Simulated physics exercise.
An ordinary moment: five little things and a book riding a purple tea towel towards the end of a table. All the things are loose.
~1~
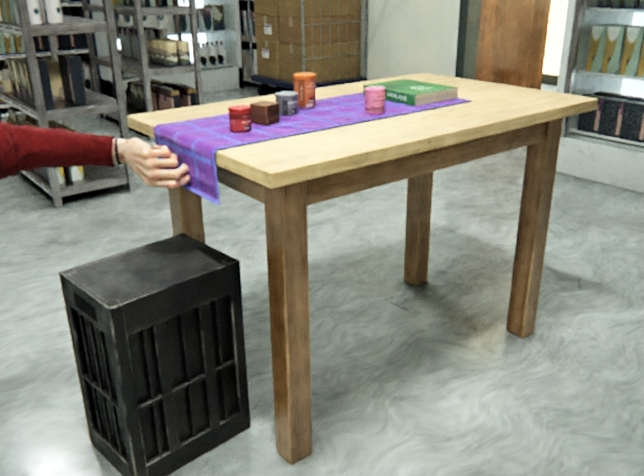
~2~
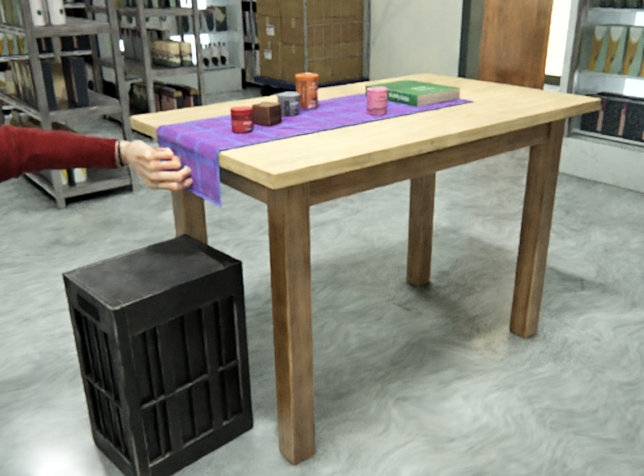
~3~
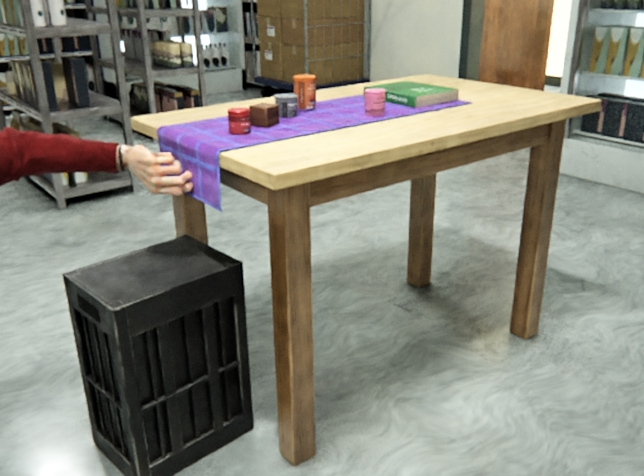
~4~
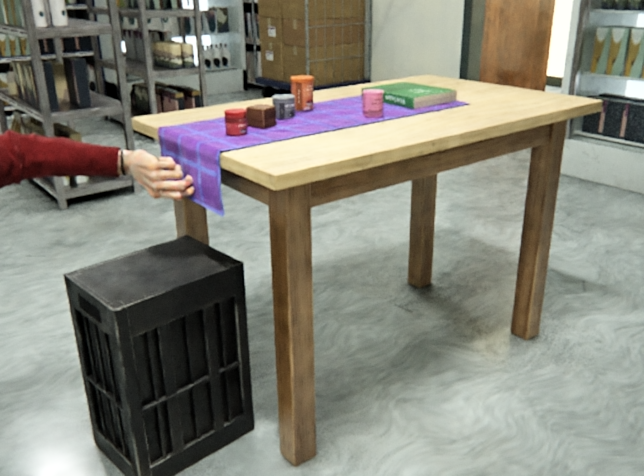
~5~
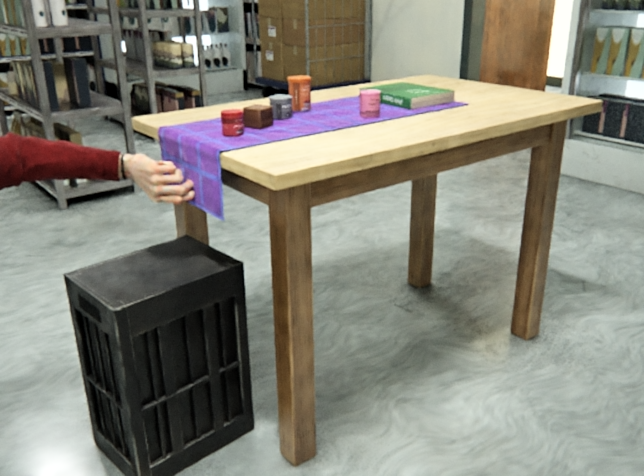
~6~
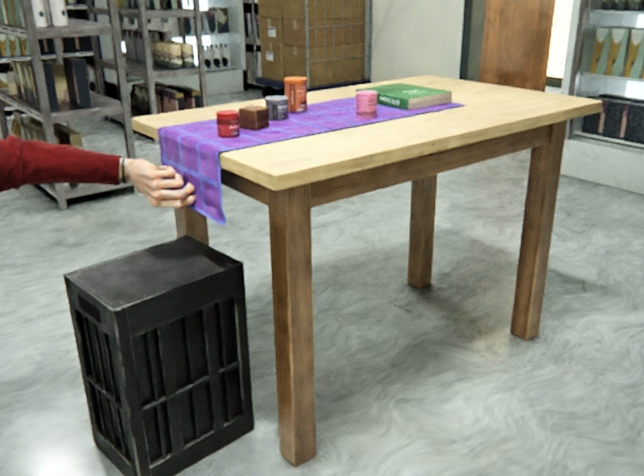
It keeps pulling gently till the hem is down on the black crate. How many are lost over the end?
The table loses one.
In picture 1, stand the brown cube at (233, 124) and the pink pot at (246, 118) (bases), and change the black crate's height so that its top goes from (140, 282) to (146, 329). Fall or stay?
The brown cube goes over, the pink pot goes over.
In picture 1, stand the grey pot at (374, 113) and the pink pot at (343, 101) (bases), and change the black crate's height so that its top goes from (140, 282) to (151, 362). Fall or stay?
The grey pot remains up; the pink pot does not fall.
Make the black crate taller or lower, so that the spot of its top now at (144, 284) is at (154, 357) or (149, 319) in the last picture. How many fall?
It would be 3 and 2.
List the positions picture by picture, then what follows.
Hem (220, 205); red pot (239, 107); brown cube (264, 103); grey pot (286, 93); orange can (305, 74); pink pot (375, 88); top of the crate (140, 282), in the first frame.
Hem (221, 207); red pot (241, 108), in the second frame.
Hem (222, 212); brown cube (264, 105), in the third frame.
Hem (224, 217); grey pot (284, 96); top of the crate (144, 283), in the fourth frame.
Hem (225, 221); orange can (299, 77), in the fifth frame.
Hem (224, 225); red pot (227, 112); brown cube (253, 108); grey pot (277, 98); orange can (296, 78); pink pot (367, 92), in the sixth frame.
Soon after, hem near (194, 234); all still up.
After that, hem on the crate; red pot gone.
In the end, hem on the crate; red pot gone. The count of fallen things is one.
